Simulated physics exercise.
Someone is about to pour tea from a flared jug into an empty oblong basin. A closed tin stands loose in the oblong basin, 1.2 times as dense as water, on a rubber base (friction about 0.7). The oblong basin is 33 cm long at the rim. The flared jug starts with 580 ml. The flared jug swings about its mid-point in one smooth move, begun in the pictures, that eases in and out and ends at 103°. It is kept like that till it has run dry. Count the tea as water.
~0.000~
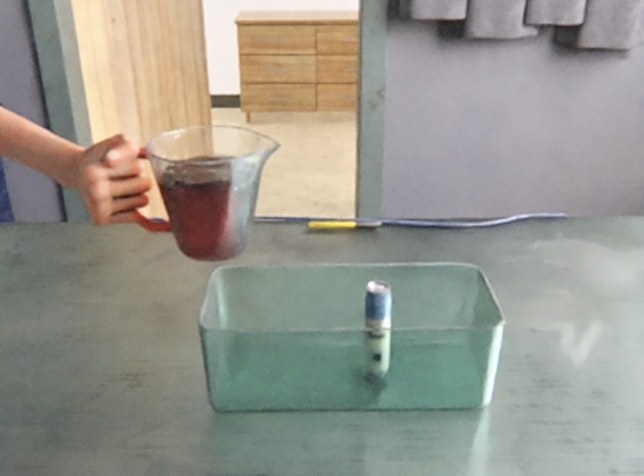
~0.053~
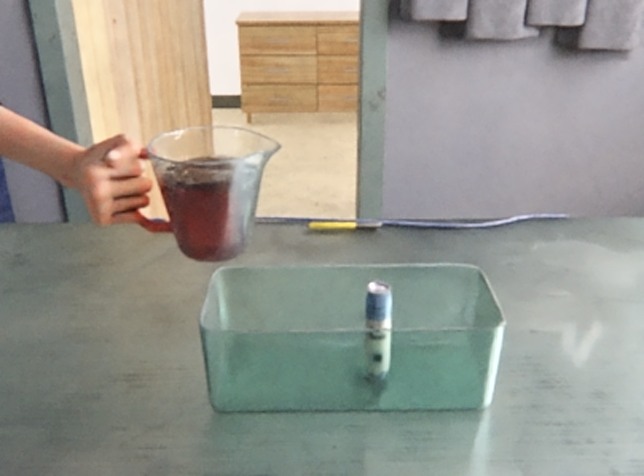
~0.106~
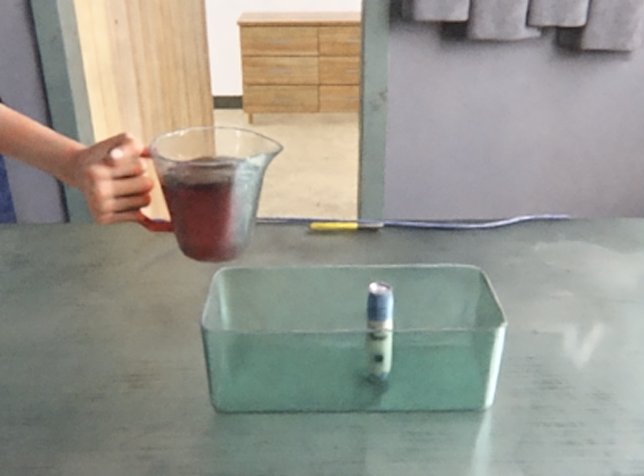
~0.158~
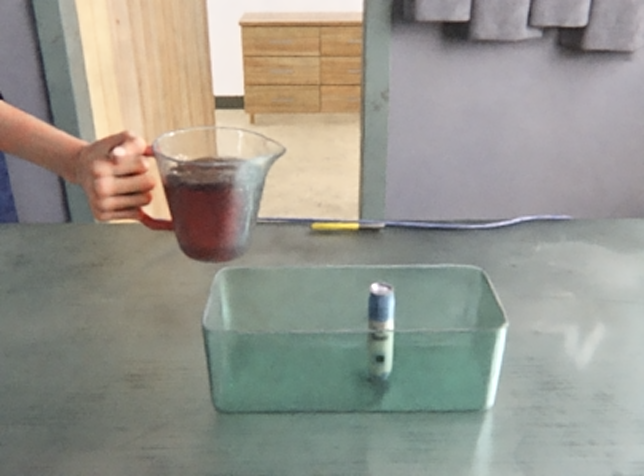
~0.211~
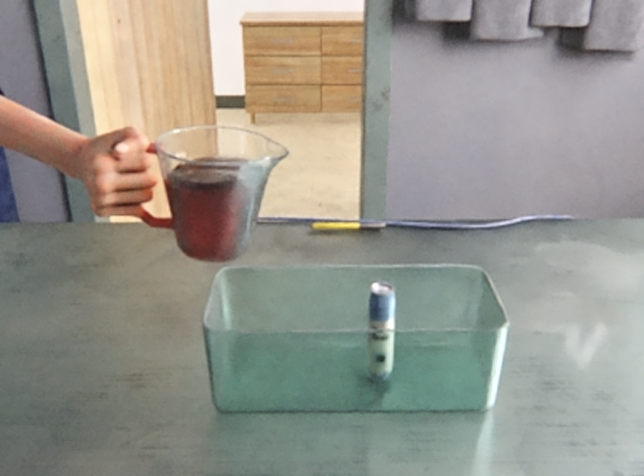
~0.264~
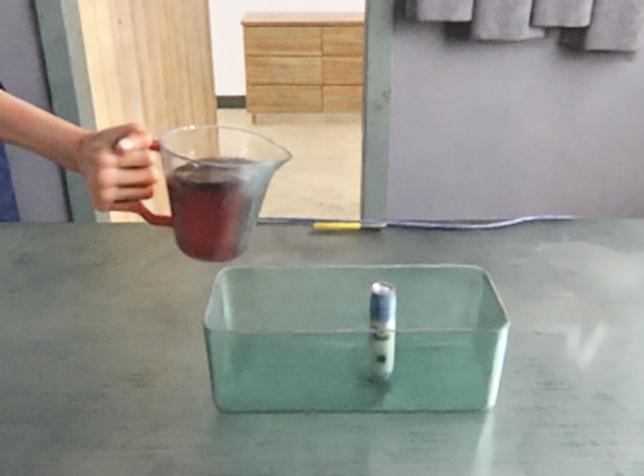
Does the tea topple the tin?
The tin stays up.
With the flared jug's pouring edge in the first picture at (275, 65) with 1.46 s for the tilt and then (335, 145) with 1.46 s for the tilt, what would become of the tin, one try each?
First it topples; then it falls.
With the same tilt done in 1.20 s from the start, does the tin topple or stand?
The tin stays up.
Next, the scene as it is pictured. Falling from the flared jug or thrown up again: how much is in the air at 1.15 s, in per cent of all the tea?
Some 16 per cent.
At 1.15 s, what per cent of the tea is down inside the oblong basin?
Near 58 in a hundred.
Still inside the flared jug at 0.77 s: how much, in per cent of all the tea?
About 86 per cent.
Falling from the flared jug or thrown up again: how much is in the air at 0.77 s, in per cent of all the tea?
Near 12 in a hundred.
By 0.77 s the tilt is 56° and 87 per cent is still to pour; the tin stands where it began.
By 1.15 s the tilt is 92° and 26 per cent is still to pour; the tin stands where it began.
By 1.54 s the tilt is 103° and 0 per cent is still to pour; the tin stands where it began.
By 1.96 s the tilt is 103° and 0 per cent is still to pour; the tin stands where it began.
At rest the tin stands where it began.
